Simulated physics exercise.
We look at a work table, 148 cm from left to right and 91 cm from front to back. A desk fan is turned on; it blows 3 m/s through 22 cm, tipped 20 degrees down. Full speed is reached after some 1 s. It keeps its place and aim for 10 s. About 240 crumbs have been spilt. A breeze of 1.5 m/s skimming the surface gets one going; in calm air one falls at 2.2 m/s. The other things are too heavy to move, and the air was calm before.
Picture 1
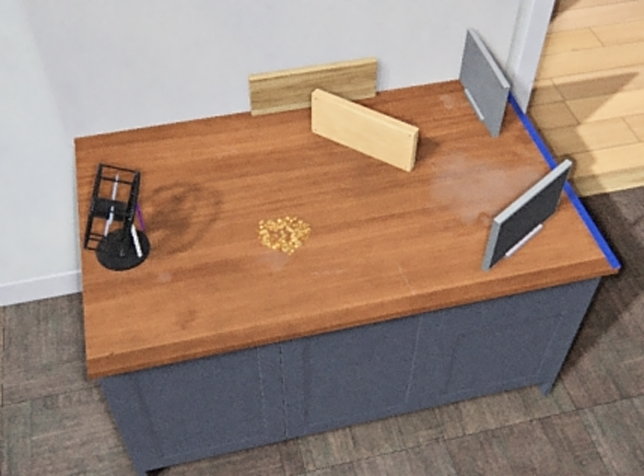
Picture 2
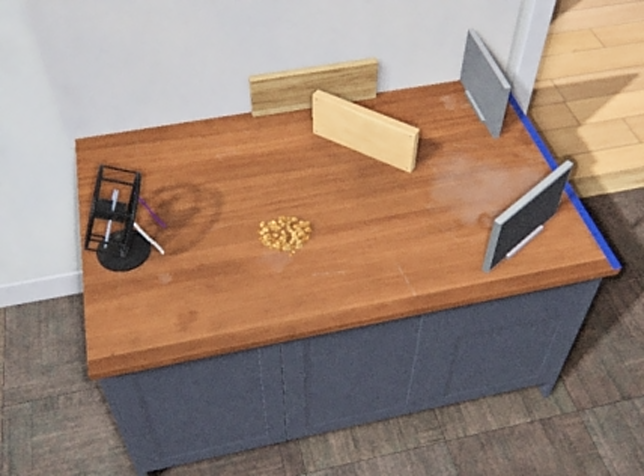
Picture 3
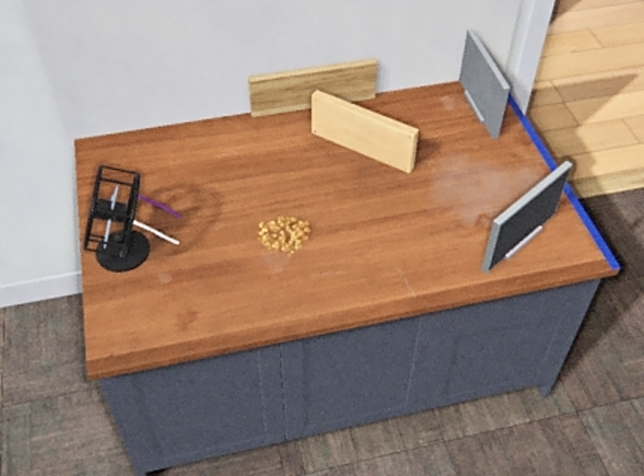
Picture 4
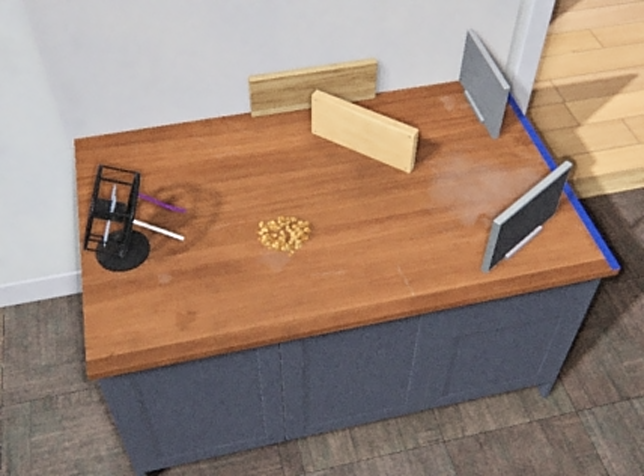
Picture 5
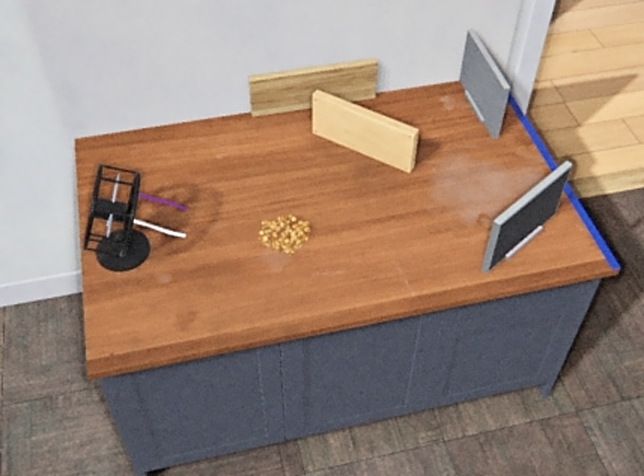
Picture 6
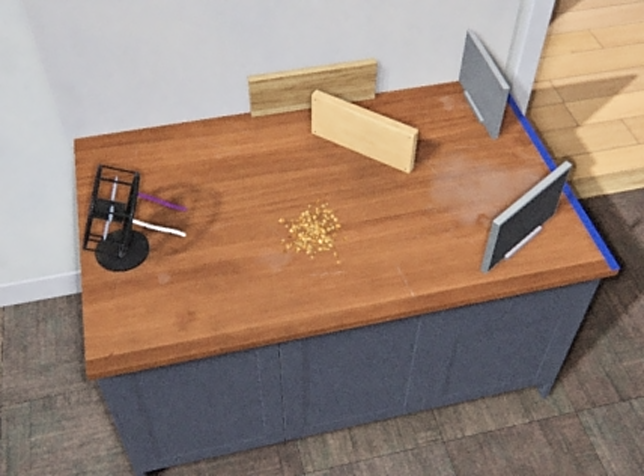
The footage shows a pile of golden crumbs resting on a wooden work table while ribbons on a black desk fan at left lift and stream rightward; later the crumbs spread out and shift a little to the right.
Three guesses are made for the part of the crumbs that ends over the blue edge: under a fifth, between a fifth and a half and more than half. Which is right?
By then above half are over the blue edge.
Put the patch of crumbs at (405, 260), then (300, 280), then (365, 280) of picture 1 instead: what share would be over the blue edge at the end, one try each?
In that order: 10 %, 0 %, 0 %.
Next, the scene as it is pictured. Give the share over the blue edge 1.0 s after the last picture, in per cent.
About 70 %.
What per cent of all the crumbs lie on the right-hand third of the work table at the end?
Some 25 per cent.
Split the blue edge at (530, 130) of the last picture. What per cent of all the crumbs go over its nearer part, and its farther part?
Some 80 % nearer, 0 % farther.
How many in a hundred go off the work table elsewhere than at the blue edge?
Near 1 %.
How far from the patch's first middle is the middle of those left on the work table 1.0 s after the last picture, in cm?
About 70 cm.
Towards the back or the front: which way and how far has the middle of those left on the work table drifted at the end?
Towards the front, some 15 cm.
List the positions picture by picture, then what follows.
In the first picture, the middle of the crumbs is near (285, 236), none has stirred yet and the mouth of the desk fan is at (112, 210).
In the second picture, the middle of the crumbs is near (284, 234), none has stirred yet and the blue edge is centred on (553, 160).
In the third picture, the middle of the crumbs is near (283, 235), none has stirred yet, the top of a board is at (364, 112) and the top of a board is at (313, 69).
In the fourth picture, the middle of the crumbs is near (283, 234) and none has stirred yet.
In the fifth picture, the middle of the crumbs is near (283, 234) and none has stirred yet.
In the sixth picture, the middle of the crumbs is near (315, 233), the farthest in sight from the desk fan is at (346, 239) and about 90 % have left their places.
Then, 1.0 s after the last picture the count stands so, 67 % are over the blue edge; the middle of those still in play is near (523, 232).
Then, 2.2 s after the last picture the count stands so, 71 % are over the blue edge; the middle of those still in play is near (523, 232).
Then, 4.6 s after the last picture the count stands so, 72 % are over the blue edge; the middle of those still in play is near (523, 232).
Then, 9.1 s after the last picture, at the end, 75 % are over the blue edge; the middle of those still in play is near (523, 232).
